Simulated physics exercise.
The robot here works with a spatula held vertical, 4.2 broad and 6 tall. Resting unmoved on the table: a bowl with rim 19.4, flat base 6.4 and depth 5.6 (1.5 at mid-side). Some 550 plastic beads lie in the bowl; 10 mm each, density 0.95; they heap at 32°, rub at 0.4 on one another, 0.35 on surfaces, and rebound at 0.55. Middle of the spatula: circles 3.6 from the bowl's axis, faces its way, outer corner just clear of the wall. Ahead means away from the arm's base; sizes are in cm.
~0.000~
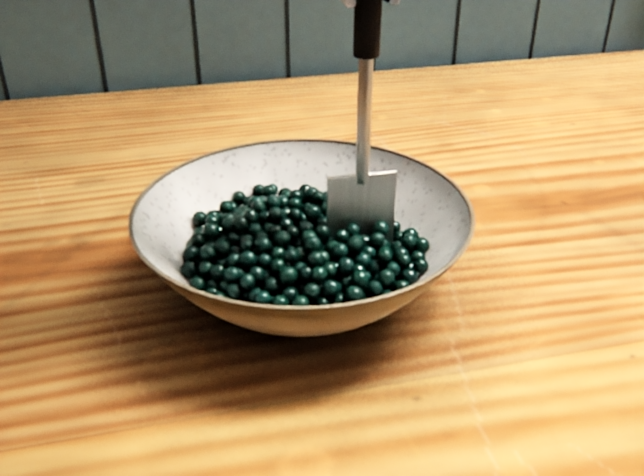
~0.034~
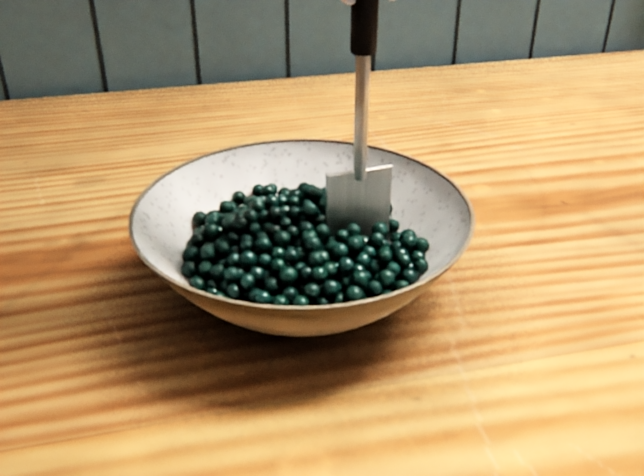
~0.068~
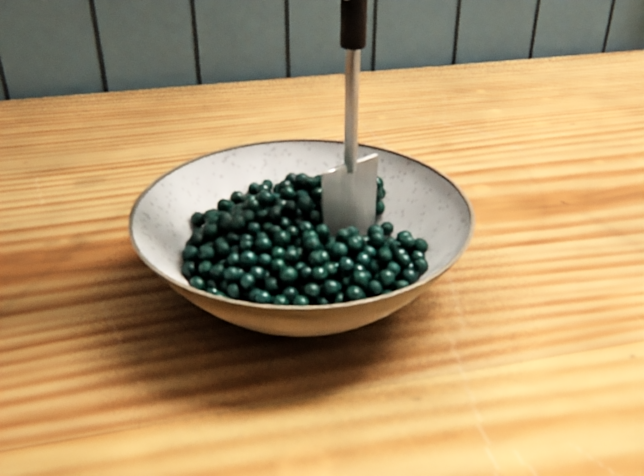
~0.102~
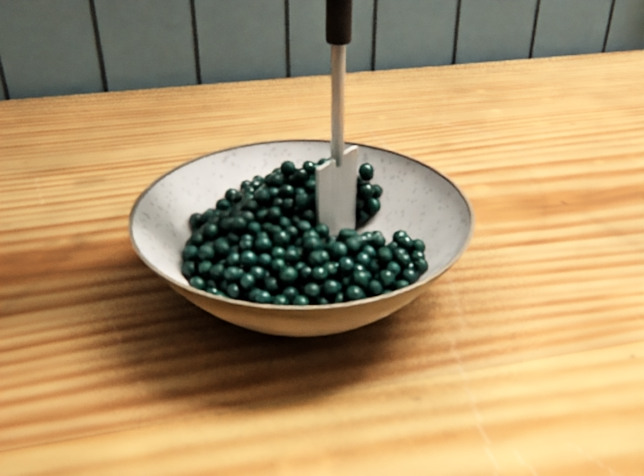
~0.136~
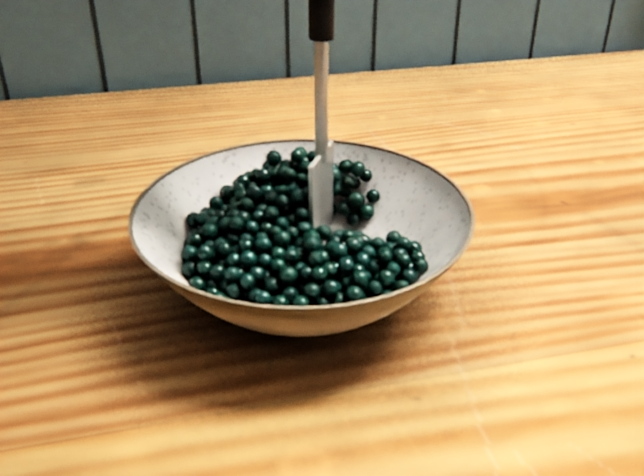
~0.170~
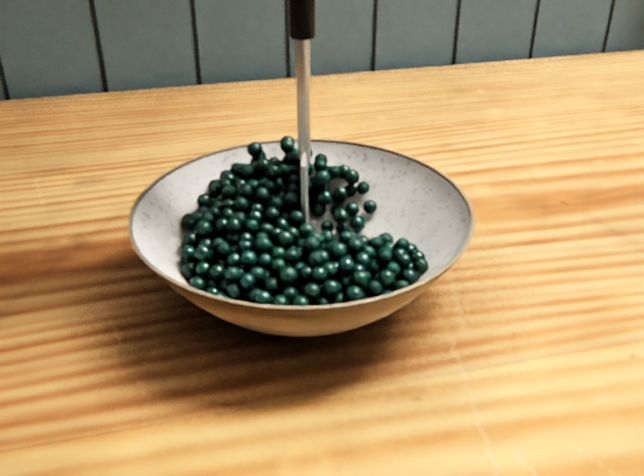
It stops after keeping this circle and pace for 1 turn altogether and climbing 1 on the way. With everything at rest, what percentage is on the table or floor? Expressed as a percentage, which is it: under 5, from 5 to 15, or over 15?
The percentage is under 5.
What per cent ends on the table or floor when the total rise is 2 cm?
Result: Roughly 0 %.
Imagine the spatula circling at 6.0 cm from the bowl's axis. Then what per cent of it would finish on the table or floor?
Around 0 in a hundred, in that case.
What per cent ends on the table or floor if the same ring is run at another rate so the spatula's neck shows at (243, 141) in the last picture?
I'd put it close to 30 per cent.
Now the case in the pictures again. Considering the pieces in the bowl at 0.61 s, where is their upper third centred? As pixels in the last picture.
In the last picture it sits around (380, 257).
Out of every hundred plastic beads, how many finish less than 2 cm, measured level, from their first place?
About 10 percent.
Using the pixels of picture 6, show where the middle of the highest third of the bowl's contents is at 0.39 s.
Roughly pixel (217, 255).
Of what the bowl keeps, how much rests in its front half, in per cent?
Roughly 45 per cent.
After 0.39 s, 185° round, highest piece 8 above the table; 548 in the bowl, 1 on the table or floor, 2 in flight or on the tool.
After 0.61 s, 295° round, highest piece 7 above the table; 537 in the bowl, 14 on the table or floor.
After 0.91 s, 0° round, highest piece 6 above the table; 535 in the bowl, 16 on the table or floor.
After 1.61 s, 0° round, highest piece 6 above the table; 535 in the bowl, 16 on the table or floor.
At rest, 535 in the bowl, 16 on the table or floor. That is 3 % on the table or floor.
